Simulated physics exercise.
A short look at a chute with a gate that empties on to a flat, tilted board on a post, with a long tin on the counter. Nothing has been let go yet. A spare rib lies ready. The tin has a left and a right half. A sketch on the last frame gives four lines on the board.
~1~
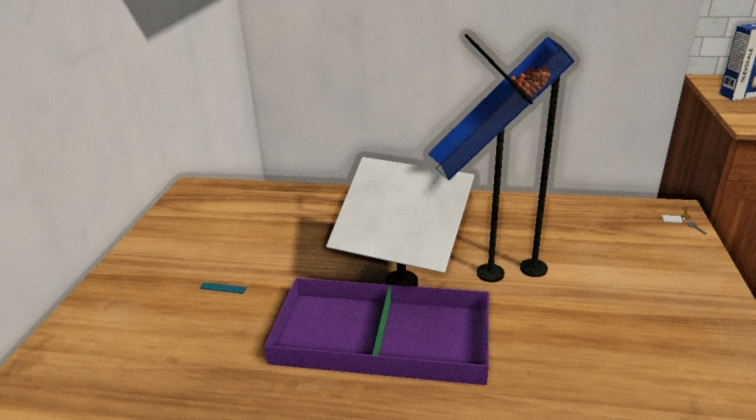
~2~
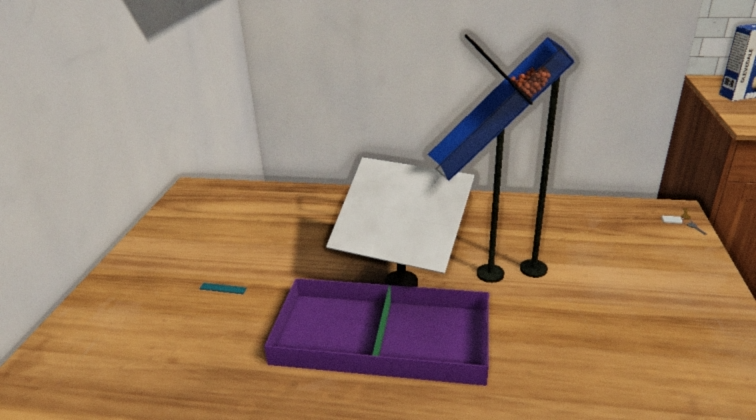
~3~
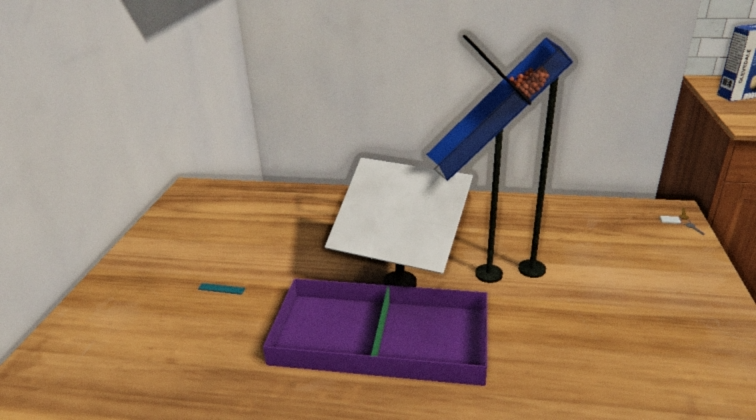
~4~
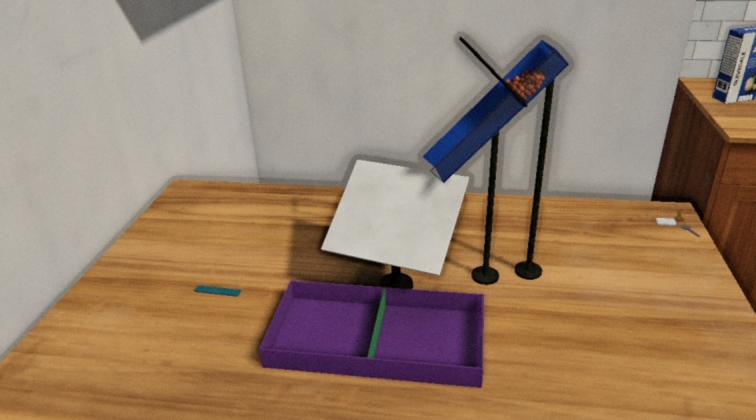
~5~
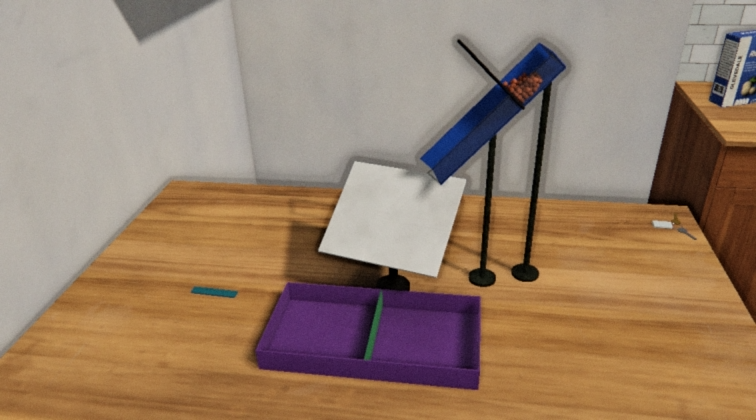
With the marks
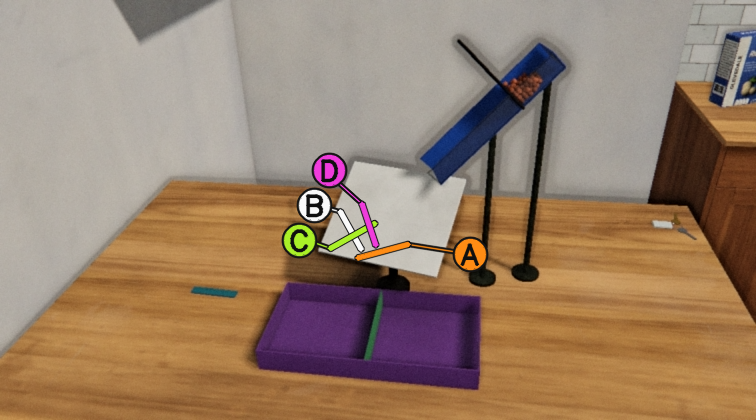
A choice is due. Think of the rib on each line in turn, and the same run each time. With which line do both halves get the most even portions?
The answer is line D.
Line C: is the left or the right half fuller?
More lands on the left.
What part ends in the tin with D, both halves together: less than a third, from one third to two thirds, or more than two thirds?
More than two thirds.
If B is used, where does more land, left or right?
Left.
On the marked copy, line A from (408, 244) to (357, 257); line B from (340, 211) to (361, 249); line C from (374, 223) to (330, 248); line D from (362, 204) to (375, 244).
With A, of what is caught, all in the left half, none in the right.
With B, of what is caught, nearly all in the left half, a small part in the right.
With C, of what is caught, nearly all in the left half, a small part in the right.
With D, of what is caught, about two thirds in the left half, about a third in the right.
